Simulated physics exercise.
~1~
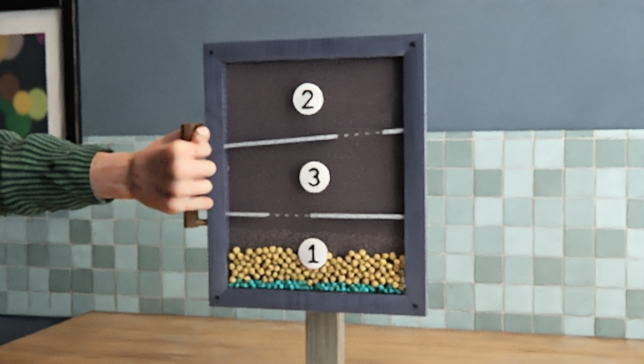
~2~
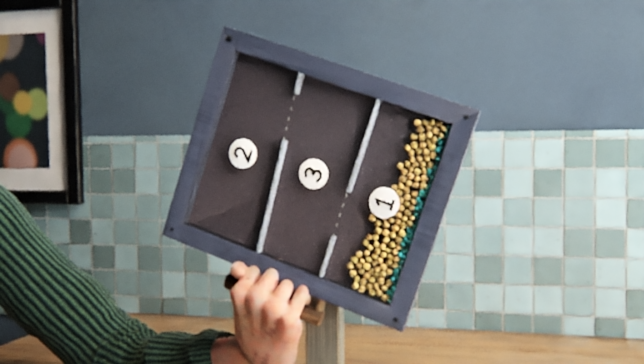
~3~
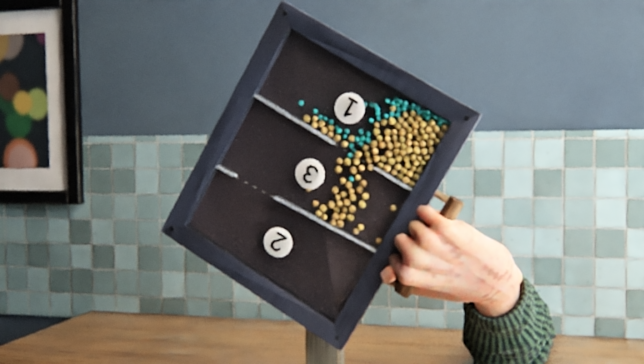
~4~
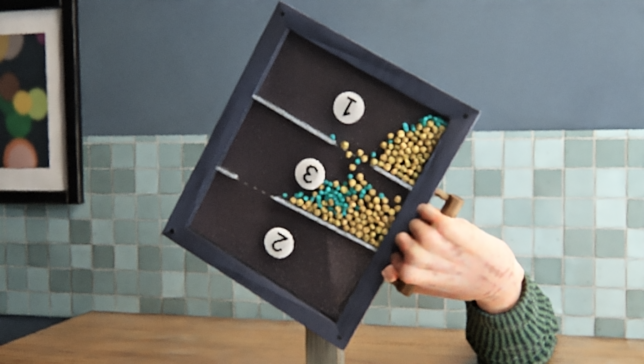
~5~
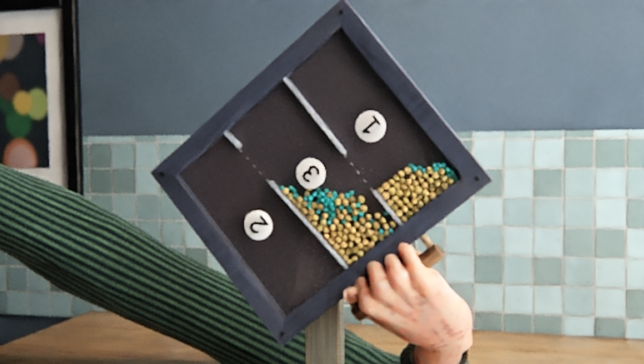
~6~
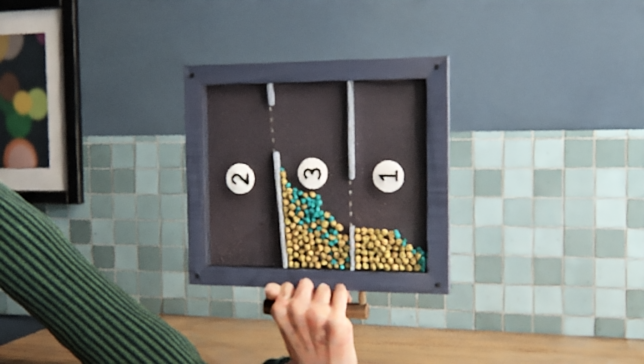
On a wooden counter before a blue wall with pale green tiles, seen straight on by a still camera, a dark framed case with a clear front stands on a post. Tan beads and smaller turquoise ones lie in its bottom chamber, marked one. A hand in a green knitted sleeve turns the case anticlockwise until it is tipped far over. Beads pour through a gap into the middle chamber, marked three, many turquoise ones following. The hand then swings the case partway back, leaving it on its side, with most beads of both colours in chamber three, the rest in chamber one and none in chamber two.
